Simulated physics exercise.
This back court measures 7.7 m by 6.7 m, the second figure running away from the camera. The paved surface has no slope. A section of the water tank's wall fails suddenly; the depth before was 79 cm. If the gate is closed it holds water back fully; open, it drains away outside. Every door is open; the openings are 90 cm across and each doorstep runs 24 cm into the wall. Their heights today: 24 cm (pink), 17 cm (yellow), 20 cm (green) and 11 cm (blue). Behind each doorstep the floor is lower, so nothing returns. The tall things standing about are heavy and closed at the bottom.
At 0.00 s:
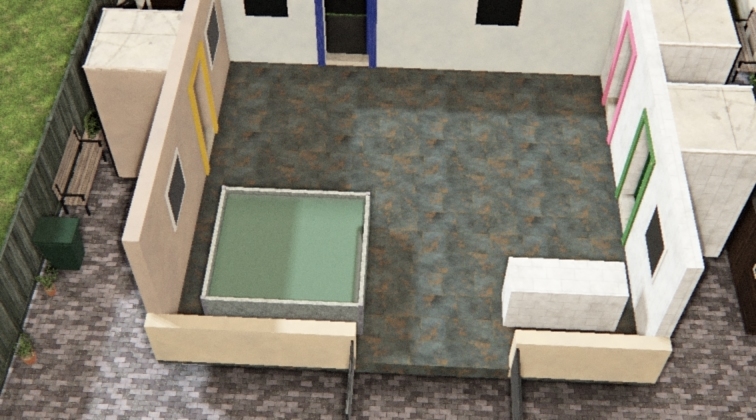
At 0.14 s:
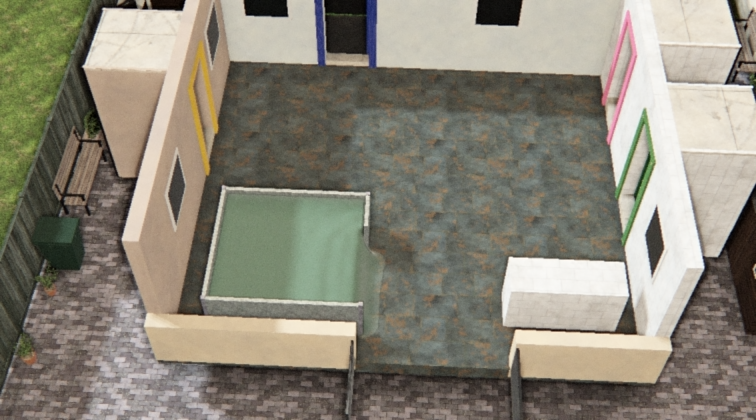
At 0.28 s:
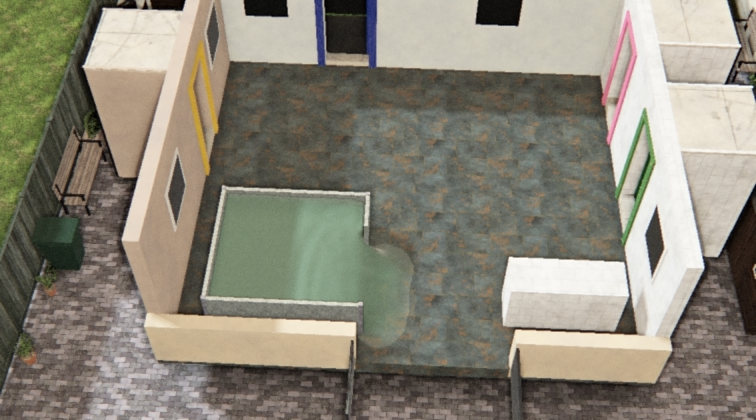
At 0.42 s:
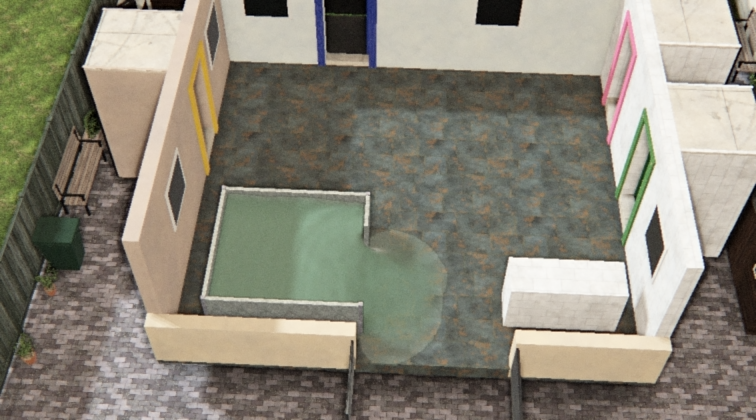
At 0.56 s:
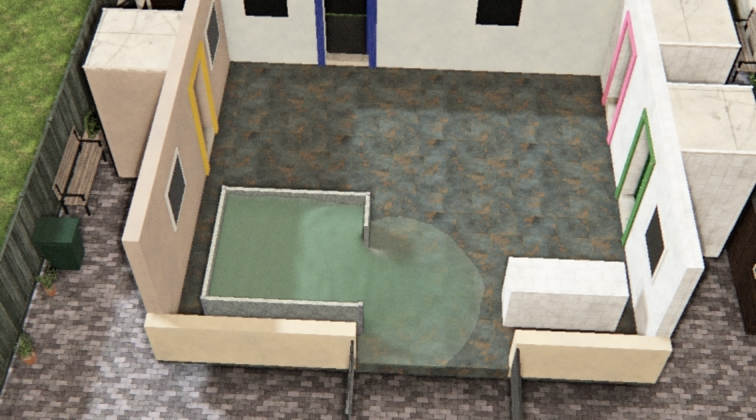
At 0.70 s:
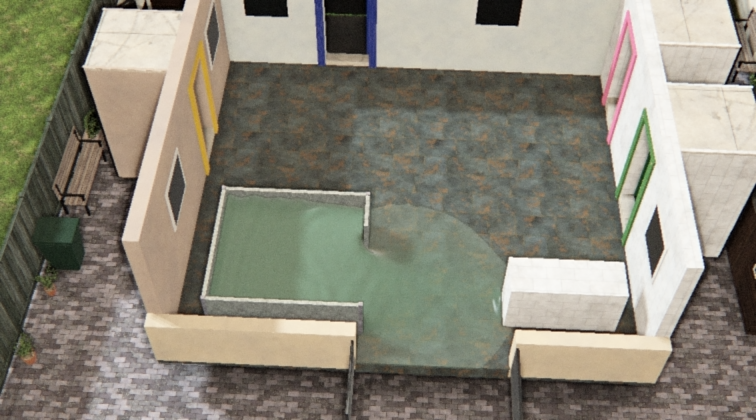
Greenish water poured out through a gap in the right side of the square tank and spread across the dark courtyard floor in a widening, rounded sheet, reaching the white block on the right.
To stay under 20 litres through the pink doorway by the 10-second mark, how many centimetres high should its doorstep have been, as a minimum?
At least 10 cm or so.
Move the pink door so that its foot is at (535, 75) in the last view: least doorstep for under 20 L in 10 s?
Roughly 16 cm.
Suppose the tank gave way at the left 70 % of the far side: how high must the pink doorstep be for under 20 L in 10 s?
Then roughly 20 cm.
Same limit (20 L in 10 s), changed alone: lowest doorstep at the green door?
About 21 cm at green.
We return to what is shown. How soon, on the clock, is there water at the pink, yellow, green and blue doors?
Pink 2.4 s, yellow 8.0 s, green 1.6 s, blue 5.5 s.
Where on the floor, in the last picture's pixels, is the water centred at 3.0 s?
Near (412, 269).
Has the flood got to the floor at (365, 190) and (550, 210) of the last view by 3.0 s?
In turn: Still dry, wet.
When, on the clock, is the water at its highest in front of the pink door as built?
Around 8.0 s.
After 1.4 s water covers 25 % of the floor, deepest (46 cm) near (499, 309); it has not reached the pink door.
After 3.0 s water covers 40 % of the floor, deepest (32 cm) near (623, 361); 9 cm at the pink door, 0 litres in over its 24 cm doorstep.
After 10.0 s water covers 85 % of the floor, deepest (12 cm) near (262, 81); 10 cm at the pink door, 0 litres in over its 24 cm doorstep.
At the pink door as built, the water arrived by 2.5 s and peaked near 14 cm at 7.8 s.
Run again over the same 10 s with other heights there, 33 litres in over 9 cm, 5 litres over 12.5 cm. The limit of 20 litres is kept from about 10 cm up.
